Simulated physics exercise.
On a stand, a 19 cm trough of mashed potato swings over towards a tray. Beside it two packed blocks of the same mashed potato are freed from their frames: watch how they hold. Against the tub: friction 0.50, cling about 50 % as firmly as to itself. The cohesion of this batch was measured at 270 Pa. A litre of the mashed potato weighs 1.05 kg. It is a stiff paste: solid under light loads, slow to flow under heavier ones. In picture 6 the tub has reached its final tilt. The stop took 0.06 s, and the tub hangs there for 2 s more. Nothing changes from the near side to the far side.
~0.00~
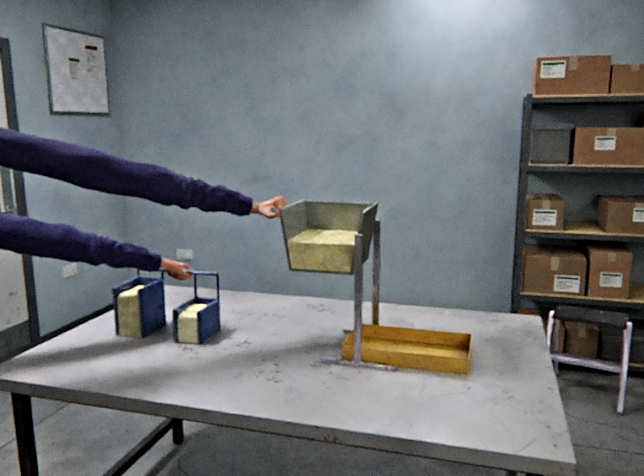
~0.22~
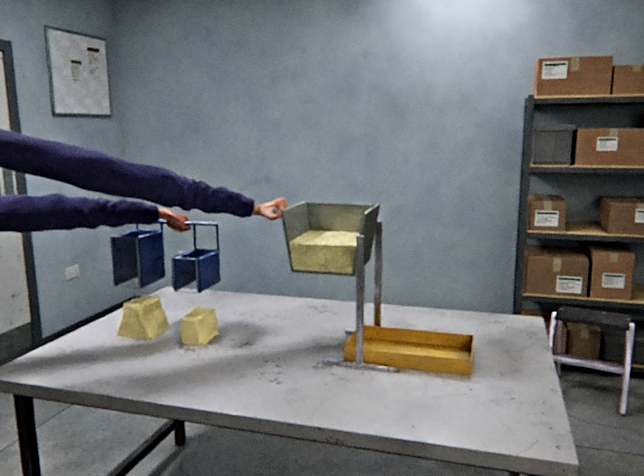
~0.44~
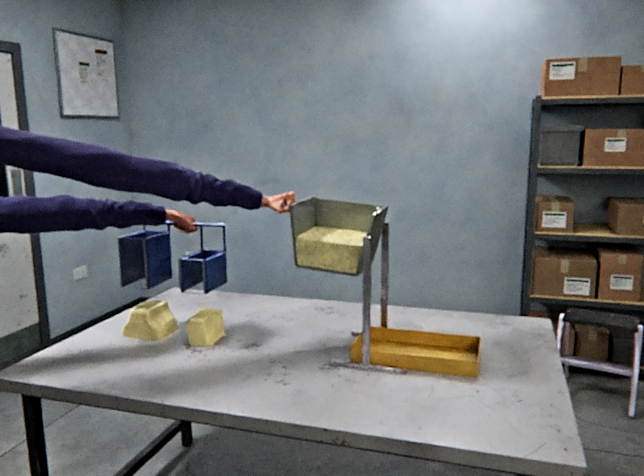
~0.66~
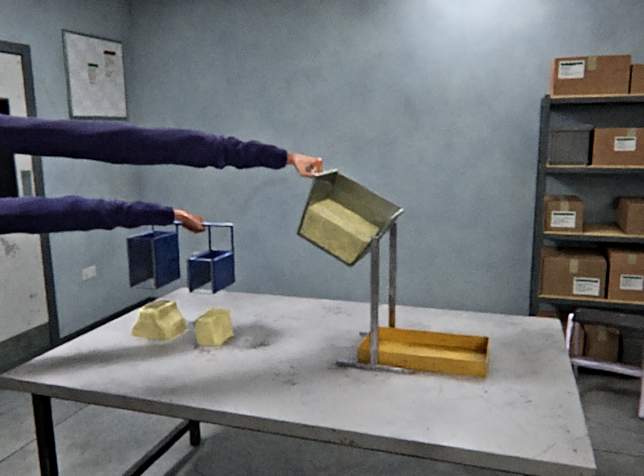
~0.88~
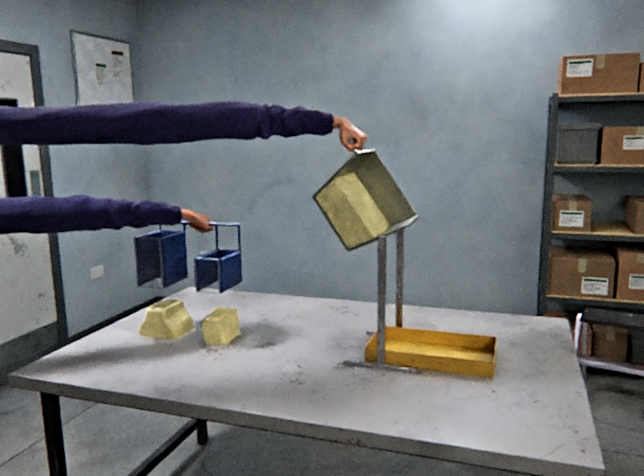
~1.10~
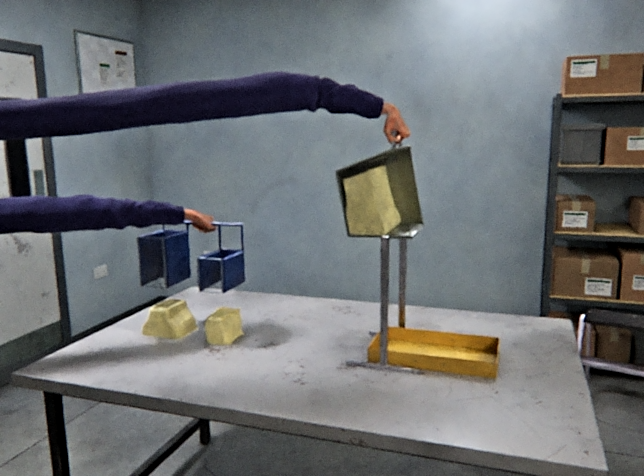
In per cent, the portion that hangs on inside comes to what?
The portion that hangs on inside is near 98 %.
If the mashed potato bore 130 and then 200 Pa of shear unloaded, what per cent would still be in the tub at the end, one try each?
In turn about 65 %, 80 %.
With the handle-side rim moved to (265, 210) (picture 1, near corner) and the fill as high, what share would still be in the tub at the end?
Then about 65 %.
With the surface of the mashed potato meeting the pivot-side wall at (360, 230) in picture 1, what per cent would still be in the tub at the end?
It would be near 50 %.
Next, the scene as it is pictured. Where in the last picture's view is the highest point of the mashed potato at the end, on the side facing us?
Around (392, 199).
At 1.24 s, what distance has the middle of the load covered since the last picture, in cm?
Roughly 4 cm.
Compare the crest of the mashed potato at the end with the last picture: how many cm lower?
Roughly 8 cm.
By 1.24 s, the tub is at 79 degrees and holds 100 %.
By 1.41 s, the tub is at 79 degrees and holds 99 %.
By 1.58 s, the tub is at 79 degrees and holds 98 %.
By 1.75 s, the tub is at 79 degrees and holds 98 %.
By 3.10 s, at the end, the tub is at 79 degrees and holds 98 %.
